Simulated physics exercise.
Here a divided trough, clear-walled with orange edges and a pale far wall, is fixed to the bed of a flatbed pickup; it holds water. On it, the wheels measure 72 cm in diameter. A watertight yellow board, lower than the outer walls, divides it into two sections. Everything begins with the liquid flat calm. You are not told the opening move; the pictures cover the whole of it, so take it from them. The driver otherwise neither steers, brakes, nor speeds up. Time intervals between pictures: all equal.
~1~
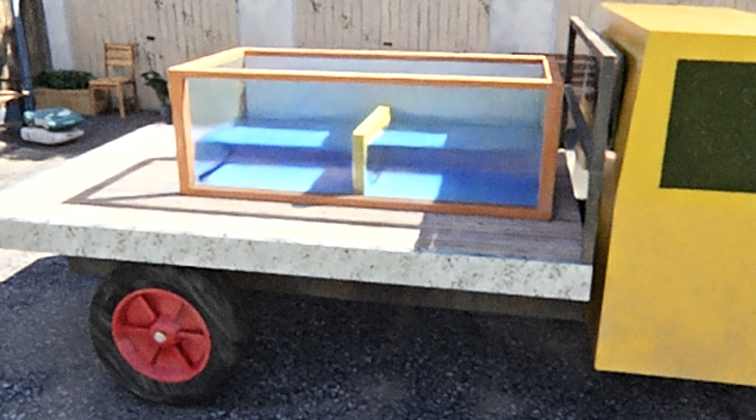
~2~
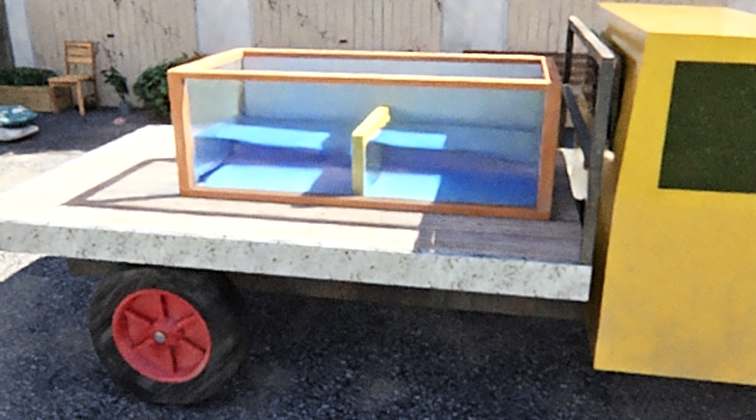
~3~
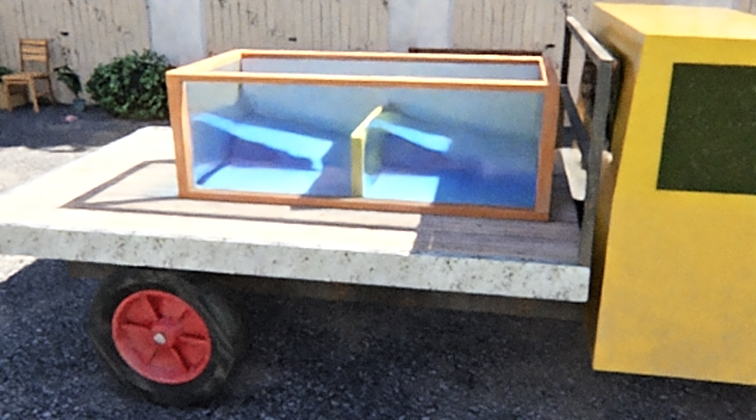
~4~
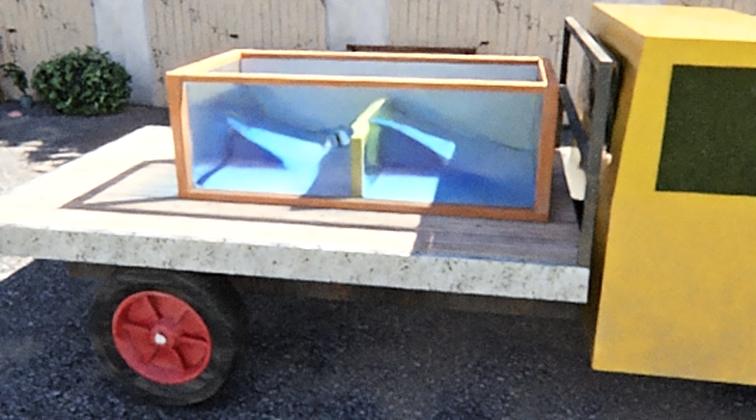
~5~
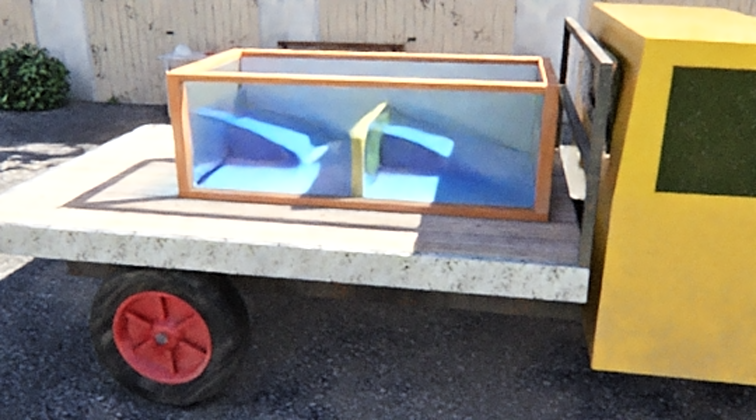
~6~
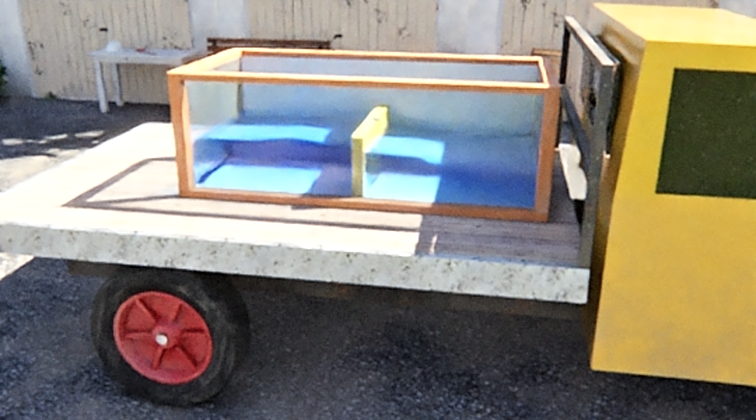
A flatbed truck with a yellow cab rolled right, past a chair and a bush, while blue water in its clear, orange-edged tank rippled, splashed a little by the yellow divider, then looked smoother.
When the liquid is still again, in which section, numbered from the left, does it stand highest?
I would say in the first one.
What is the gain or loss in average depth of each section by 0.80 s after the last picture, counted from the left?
Reading from the left, the first one is up by 1 and the second is down by 2.
Then, 0.30 s later than the final frame, the sections hold 26, 22 cm, left to right.
Then, 0.80 s later than the final frame, the sections hold 25, 22 cm, left to right.
Then, 1.20 s later than the final frame, the sections hold 26, 22 cm, left to right.
Then, 2.99 s later than the final frame, the sections hold 26, 22 cm, left to right.
